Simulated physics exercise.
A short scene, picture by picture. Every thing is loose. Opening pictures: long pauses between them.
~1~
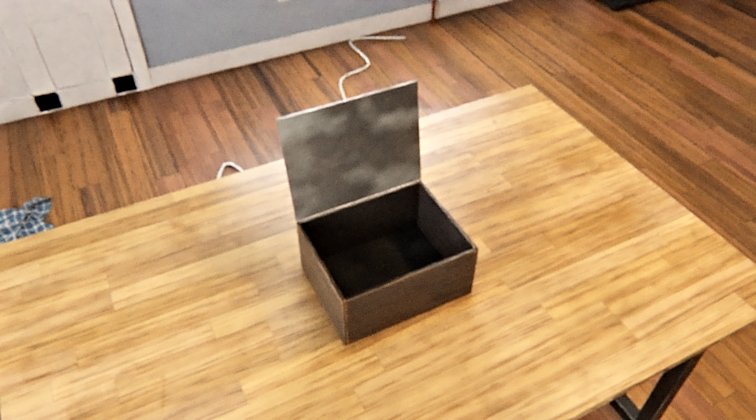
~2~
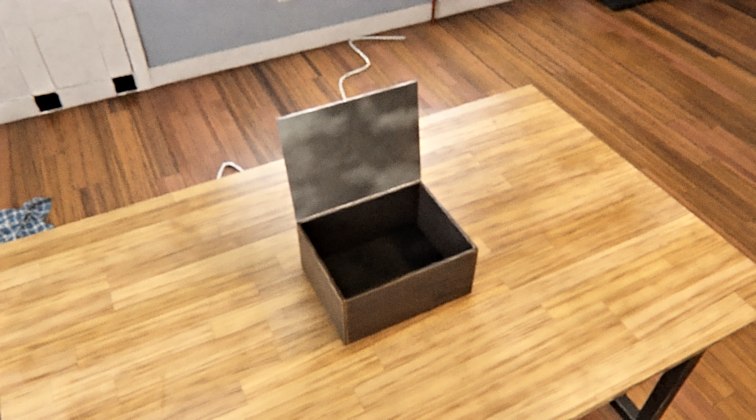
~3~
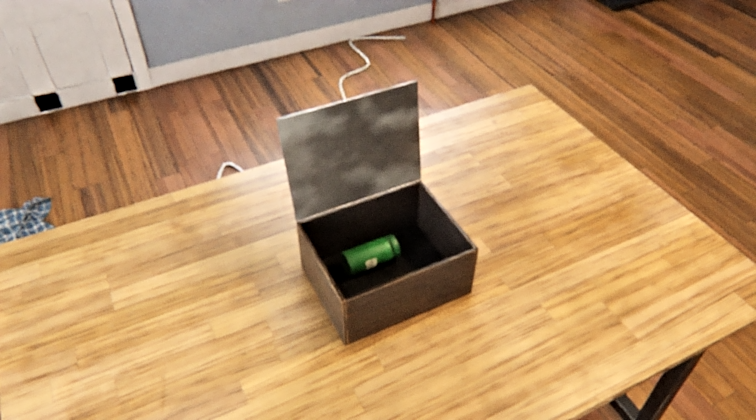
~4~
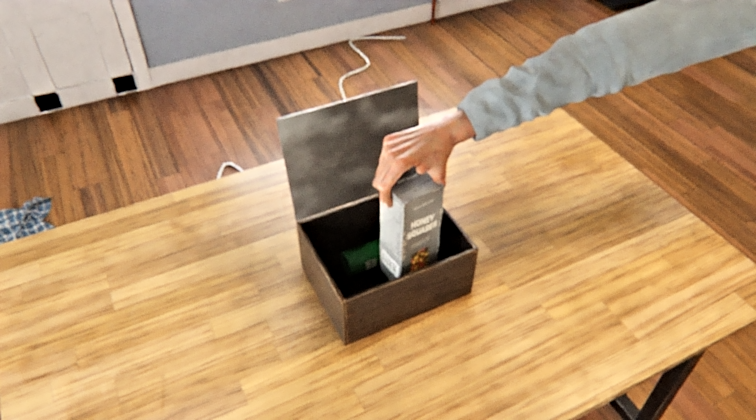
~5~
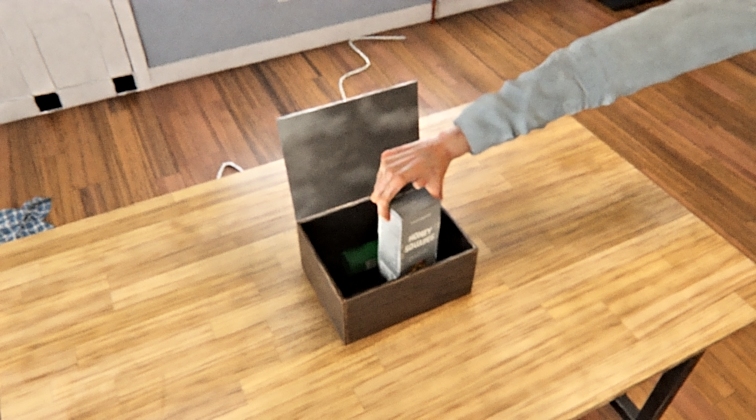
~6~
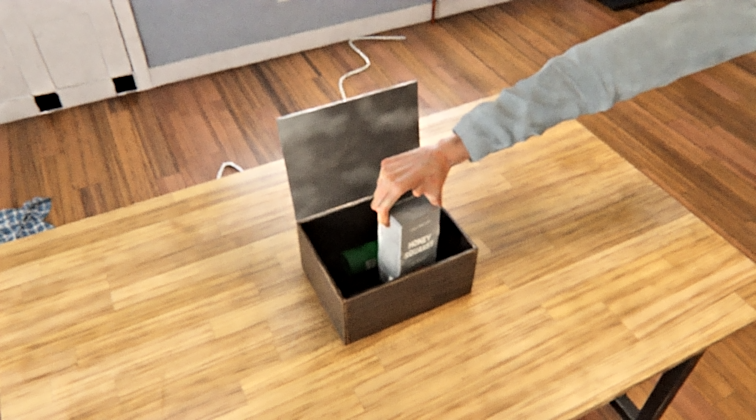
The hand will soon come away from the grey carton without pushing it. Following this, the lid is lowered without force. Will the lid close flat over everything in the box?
No - in the end, the box is left open.
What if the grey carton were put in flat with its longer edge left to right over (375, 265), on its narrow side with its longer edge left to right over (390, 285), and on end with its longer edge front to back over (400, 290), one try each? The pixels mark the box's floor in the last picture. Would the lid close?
With the first placement it closes properly, with the second it closes properly, and with the third it doesn't close.
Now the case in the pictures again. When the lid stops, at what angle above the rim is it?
Angle above rim: About 45°.
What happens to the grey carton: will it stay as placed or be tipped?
At the finish it holds its orientation.
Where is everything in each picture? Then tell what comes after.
In the first frame, the last thing is not in view yet.
In the second frame, the last thing is not in view yet.
In the third frame, the last thing is not in view yet; green shaker (371, 255).
The fourth frame shows on its way; grey carton (410, 231); green shaker (371, 255).
The fifth frame shows on its way; grey carton (408, 243); green shaker (371, 255).
The sixth frame shows in place under the hand; grey carton (407, 250); green shaker (371, 255).
Then, 1.10 s later than the last frame, lid starting down.
Then, 1.50 s later than the last frame, lid 66° above the rim.
Then, 1.70 s later than the last frame, lid 47° above the rim.
Then, 4.10 s later than the last frame, lid 44° above the rim.
When it is over, lid 44° above the rim; both as before. End places, in pixels of the last picture, grey carton near (407, 249).
